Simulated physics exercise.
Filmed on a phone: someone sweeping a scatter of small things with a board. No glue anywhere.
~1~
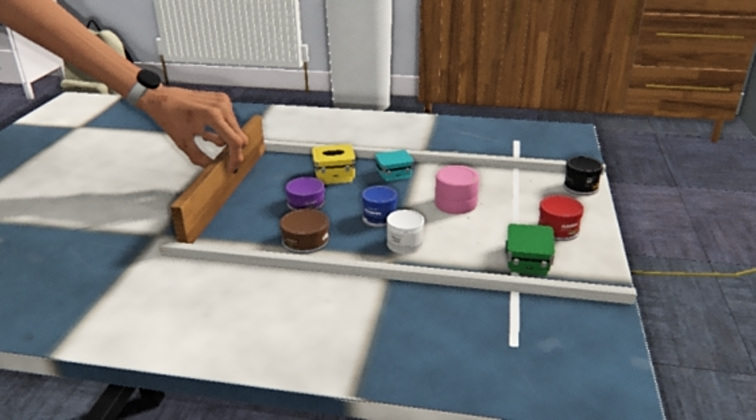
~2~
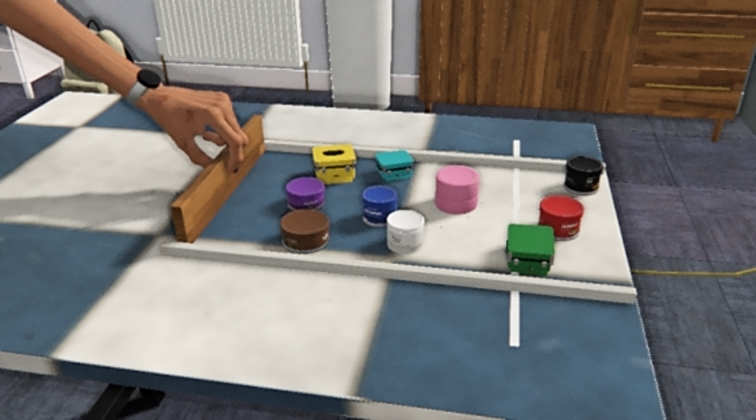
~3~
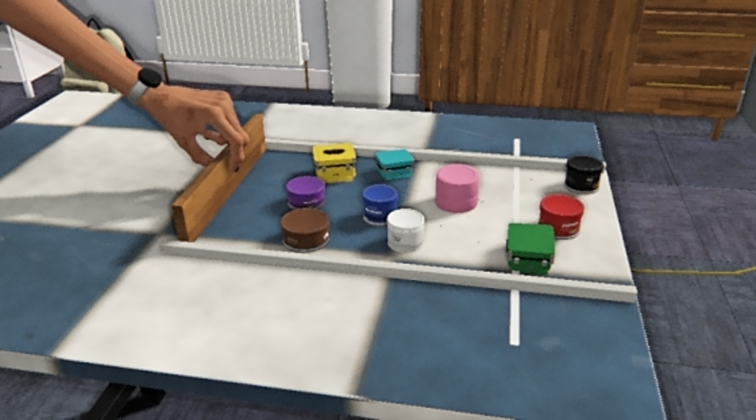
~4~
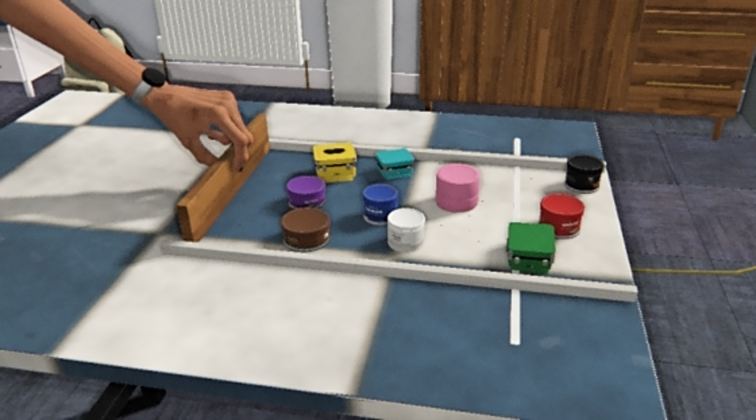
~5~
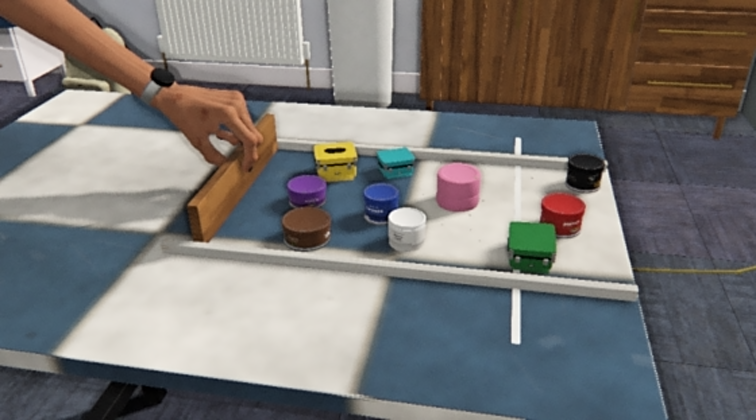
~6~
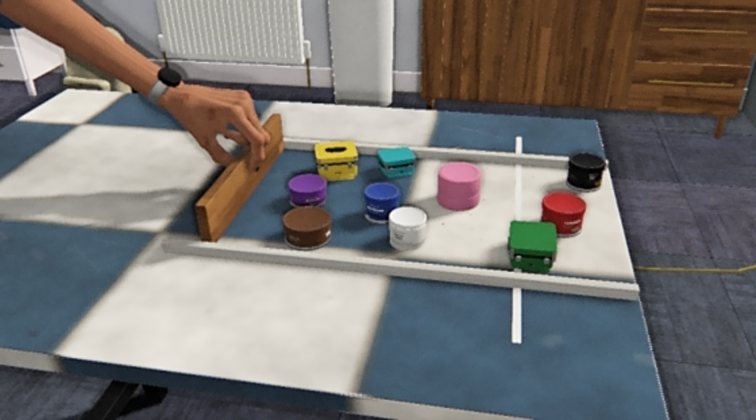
A hand held a wooden board upright on a checkered table, then slid it slightly right toward a scatter of colorful little pots and cases, which stayed practically still between two pale strips.
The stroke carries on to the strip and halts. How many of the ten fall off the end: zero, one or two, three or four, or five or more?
Here the number that fall off is zero.
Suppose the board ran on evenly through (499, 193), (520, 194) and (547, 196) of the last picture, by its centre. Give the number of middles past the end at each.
It would be 0, 0 and 1.
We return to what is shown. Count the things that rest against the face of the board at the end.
The number is 4.
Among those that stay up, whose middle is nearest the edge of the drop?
The green case.
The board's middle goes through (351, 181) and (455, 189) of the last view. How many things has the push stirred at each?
The counts are 5 and 8.
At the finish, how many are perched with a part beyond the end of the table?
The number is 1.
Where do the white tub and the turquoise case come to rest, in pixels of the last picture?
About (584, 243), and the other about (533, 166).
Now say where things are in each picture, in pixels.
Black tin (583, 176); red pot (560, 218); green case (529, 250); board (225, 175); tape (516, 219), in the first picture.
Red pot (560, 218); blue pot (380, 207), in the second picture.
Green case (530, 248); purple pot (306, 194), in the third picture.
Black tin (584, 174); brown pot (306, 230), in the fourth picture.
Red pot (562, 215); board (239, 173), in the fifth picture.
Black tin (585, 172); red pot (562, 214); green case (532, 246); board (247, 173); tape (518, 215), in the sixth picture.
Soon after, none off yet; black tin at rest near (585, 172); red pot at rest near (562, 214); green case at rest near (532, 246).
After that, none off yet; black tin at rest near (585, 172); red pot moving near (567, 216); green case displaced about its own width near (584, 253).
In the end, the number that fall off is zero.
